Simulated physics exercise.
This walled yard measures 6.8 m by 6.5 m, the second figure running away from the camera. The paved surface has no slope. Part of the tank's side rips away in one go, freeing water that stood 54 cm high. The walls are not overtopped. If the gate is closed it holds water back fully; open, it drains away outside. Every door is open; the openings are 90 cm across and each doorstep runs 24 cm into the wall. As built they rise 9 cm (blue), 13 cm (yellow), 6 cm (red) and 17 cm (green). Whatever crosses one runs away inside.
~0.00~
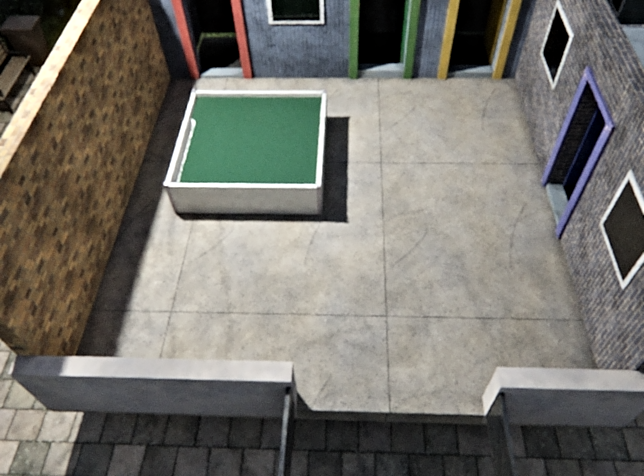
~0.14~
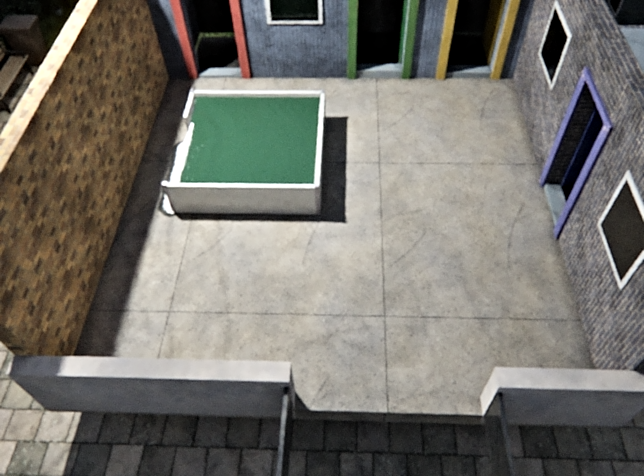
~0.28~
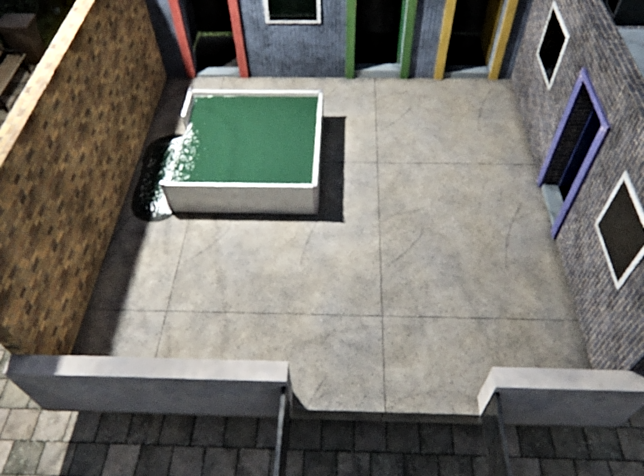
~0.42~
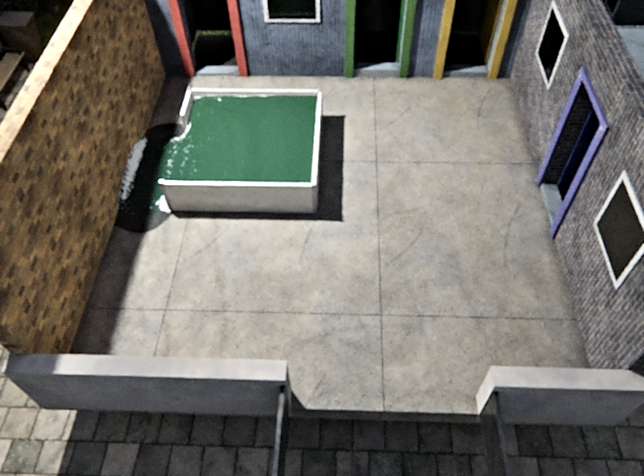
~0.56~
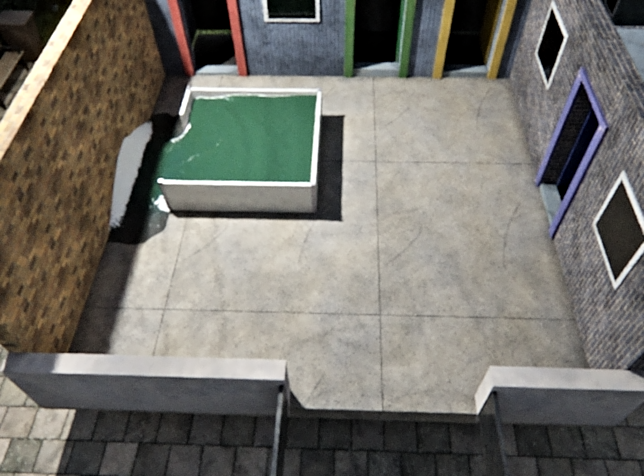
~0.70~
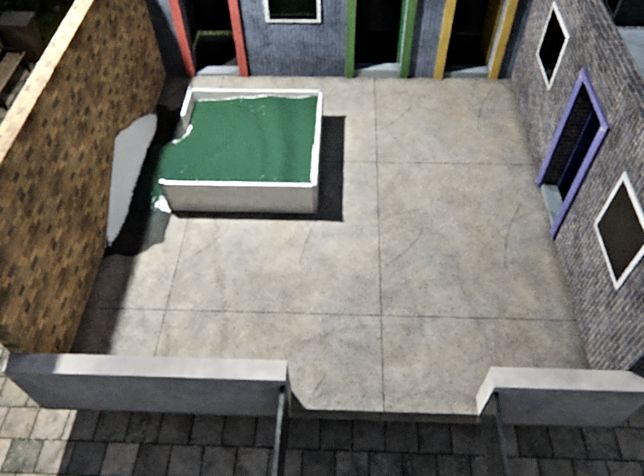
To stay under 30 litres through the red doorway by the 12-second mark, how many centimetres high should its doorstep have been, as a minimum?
About 18 cm.
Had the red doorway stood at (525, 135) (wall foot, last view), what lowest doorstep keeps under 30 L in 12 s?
About 6.0 cm.
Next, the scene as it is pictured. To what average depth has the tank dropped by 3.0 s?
Some 24 cm.
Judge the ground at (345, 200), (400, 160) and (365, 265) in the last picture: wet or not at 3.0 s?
In that order: Not reached, not reached, still dry.
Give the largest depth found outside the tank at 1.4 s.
About 44 cm.
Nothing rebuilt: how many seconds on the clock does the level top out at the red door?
Near 2.4 s.
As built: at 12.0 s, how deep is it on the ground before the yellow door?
Roughly 8.0 cm deep.
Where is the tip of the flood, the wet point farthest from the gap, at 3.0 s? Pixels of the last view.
Near (369, 392).
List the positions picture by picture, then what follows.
Still water, 54 cm deep, in the tank at (252, 139); the red door at (213, 32) is dry, in the first picture.
Water pours out at (184, 169) and has run 0.3 m, to a hidden place; about 5 cm deep outside, 54 cm at the back, in the second picture.
Water pours out at (182, 169) and has run 0.7 m, to (146, 171); about 9 cm deep outside, 54 cm at the back, in the third picture.
The front is at (116, 221), 0.9 m from the gap at (181, 168); 1.7 m2 of floor is wet, 54 cm left at the back, in the fourth picture.
Water pours out at (180, 168) and has run 1.1 m, to (151, 118); about 13 cm deep outside, 54 cm at the back, in the fifth picture.
The gap is at (181, 168), the front 1.3 m out at (156, 108); the back of the tank holds 52 cm; the red door at (209, 30), 2.7 m from the gap, is still 1.4 m from the nearest water, in the sixth picture.
After 1.4 s water covers 15 % of the floor, deepest (44 cm) near (139, 187); it has not reached the red door.
After 3.0 s water covers 30 % of the floor, deepest (30 cm) near (166, 81); 19 cm at the red door, 89 litres in over its 6 cm doorstep.
After 12.0 s water covers 95 % of the floor, deepest (10 cm) near (412, 78); 6 cm at the red door, 252 litres in over its 6 cm doorstep.
At the red door as built, the water arrived by 1.6 s and peaked near 19 cm at 2.4 s.
Run again over the same 12 s with other heights there, 39 litres in over 16.5 cm, 7 litres over 22.5 cm. The limit of 30 litres is kept from about 18 cm up.
